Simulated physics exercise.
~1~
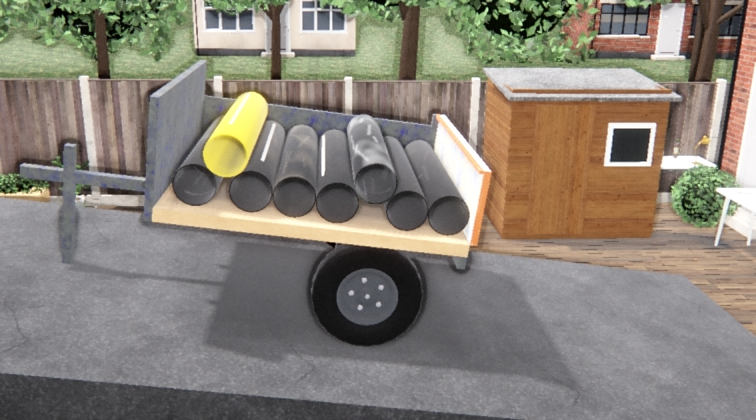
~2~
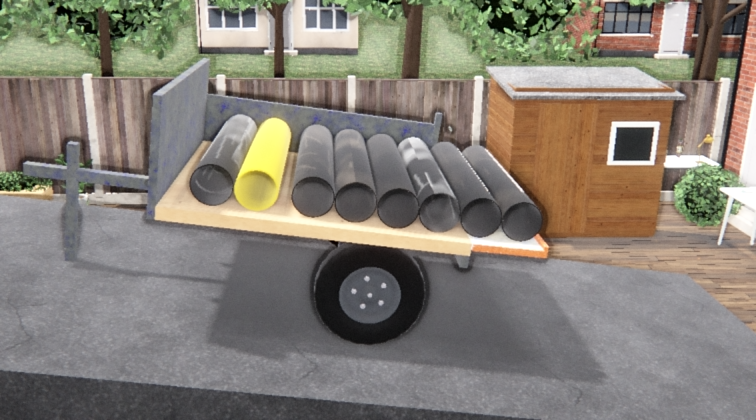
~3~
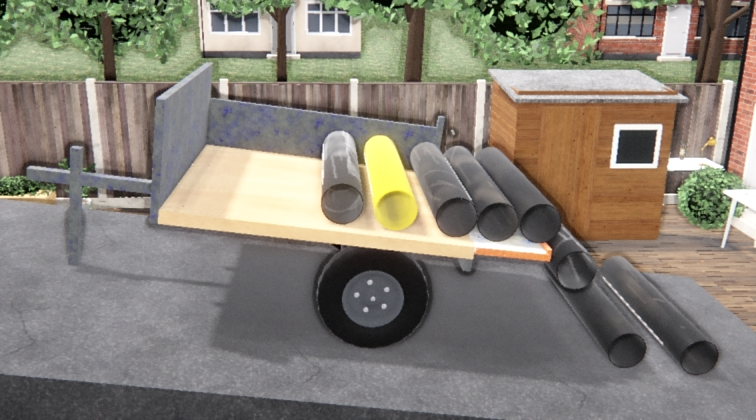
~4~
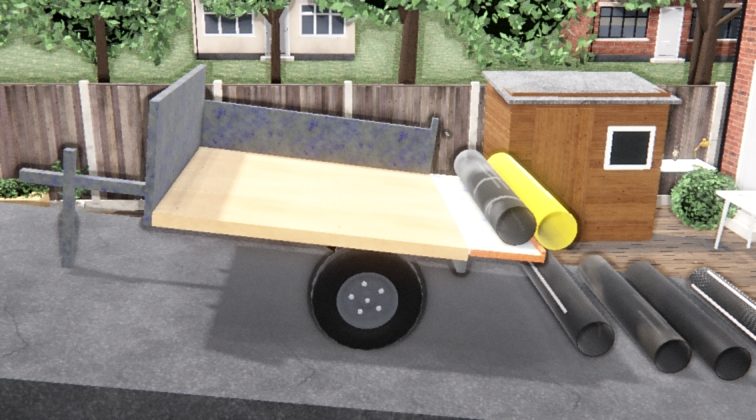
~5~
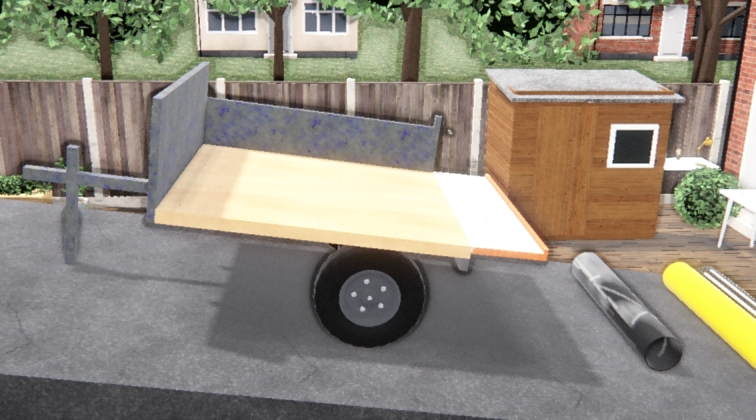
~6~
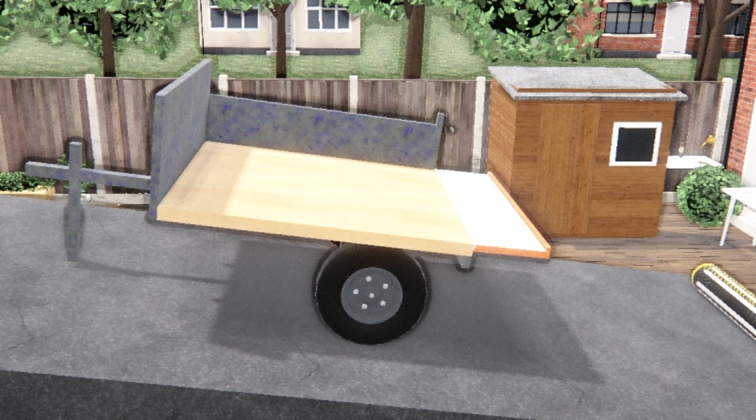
Black plastic pipes and a yellow one roll to the right along a sloping trailer bed after its tailgate swings down, then drop off the end onto the pavement and roll away, leaving the trailer empty and one pipe partly visible at the right edge.
